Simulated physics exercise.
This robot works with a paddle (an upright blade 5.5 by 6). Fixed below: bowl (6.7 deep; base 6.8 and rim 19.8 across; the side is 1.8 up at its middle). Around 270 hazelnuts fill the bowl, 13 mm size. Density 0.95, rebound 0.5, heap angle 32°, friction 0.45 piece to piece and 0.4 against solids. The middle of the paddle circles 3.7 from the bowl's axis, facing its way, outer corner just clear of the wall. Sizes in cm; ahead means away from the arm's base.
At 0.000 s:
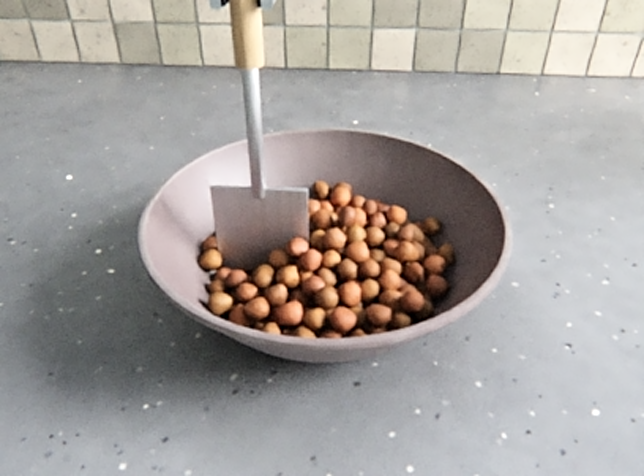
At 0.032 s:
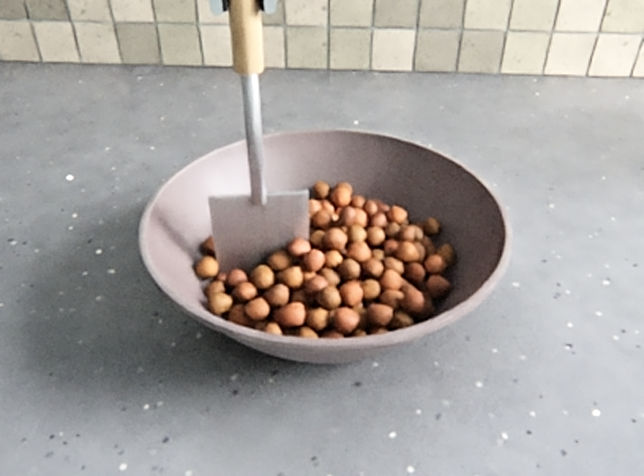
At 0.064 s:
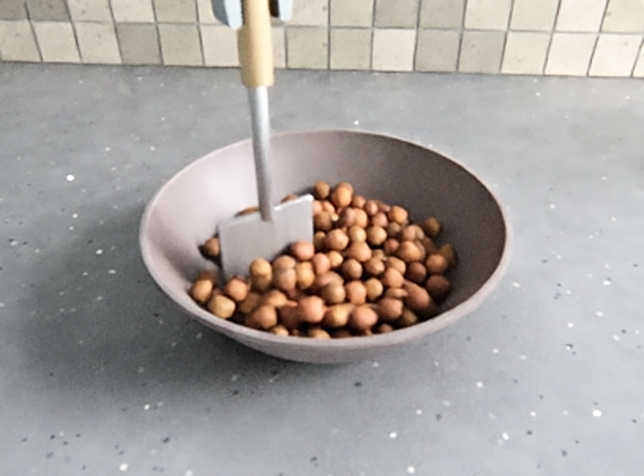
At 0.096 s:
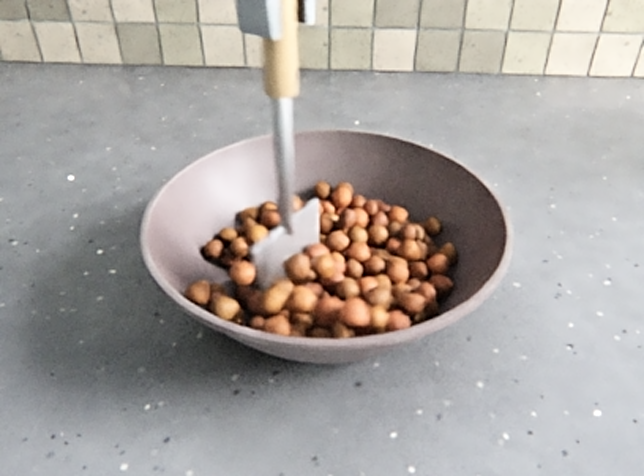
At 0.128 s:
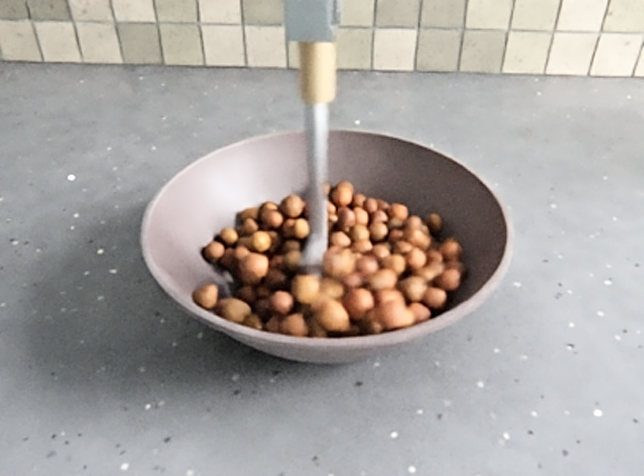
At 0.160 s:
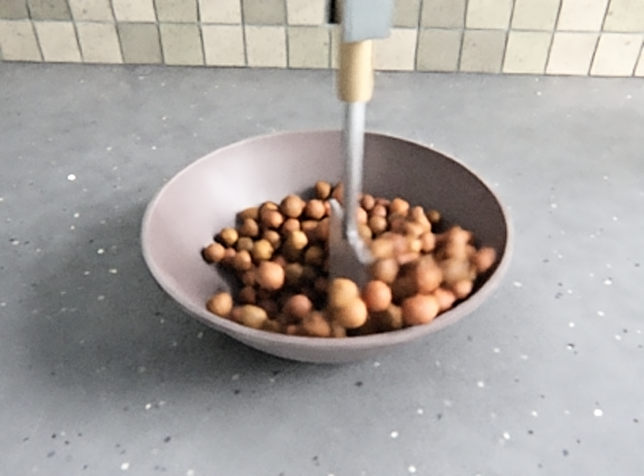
A flat metal paddle with a wooden handle, held by a robot arm, swept from the left of a wide bowl around toward the right, turning as it pushed the round brown hazelnuts rightward.
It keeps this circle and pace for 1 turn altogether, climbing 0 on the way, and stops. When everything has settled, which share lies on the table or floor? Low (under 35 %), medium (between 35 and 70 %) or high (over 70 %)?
On the table or floor the share is low, under 35 %.
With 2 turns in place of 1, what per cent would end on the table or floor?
It would be near 35 per cent.
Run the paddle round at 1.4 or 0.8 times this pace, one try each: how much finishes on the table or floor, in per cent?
Some 40 and 10 per cent.
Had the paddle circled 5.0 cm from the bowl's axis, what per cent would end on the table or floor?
Then about 20 per cent.
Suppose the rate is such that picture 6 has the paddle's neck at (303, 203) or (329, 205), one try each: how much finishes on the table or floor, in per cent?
About 10 and 15 per cent.
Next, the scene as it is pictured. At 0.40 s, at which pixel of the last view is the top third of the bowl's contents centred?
Near (269, 169).
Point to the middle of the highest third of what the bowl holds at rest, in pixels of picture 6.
Around (256, 283).
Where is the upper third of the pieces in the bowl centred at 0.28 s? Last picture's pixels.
Around (412, 181).
By 0.28 s, 204° round, highest piece 10 above the table; 253 in the bowl, 2 on the table or floor, 16 in flight or on the tool.
By 0.40 s, 297° round, highest piece 10 above the table; 227 in the bowl, 25 on the table or floor, 19 in flight or on the tool.
By 0.65 s, 0° round, highest piece 7 above the table; 211 in the bowl, 60 on the table or floor.
By 1.35 s, 0° round, highest piece 5 above the table; 211 in the bowl, 60 on the table or floor.
Final count, 211 in the bowl, 60 on the table or floor. That is 22 % on the table or floor.
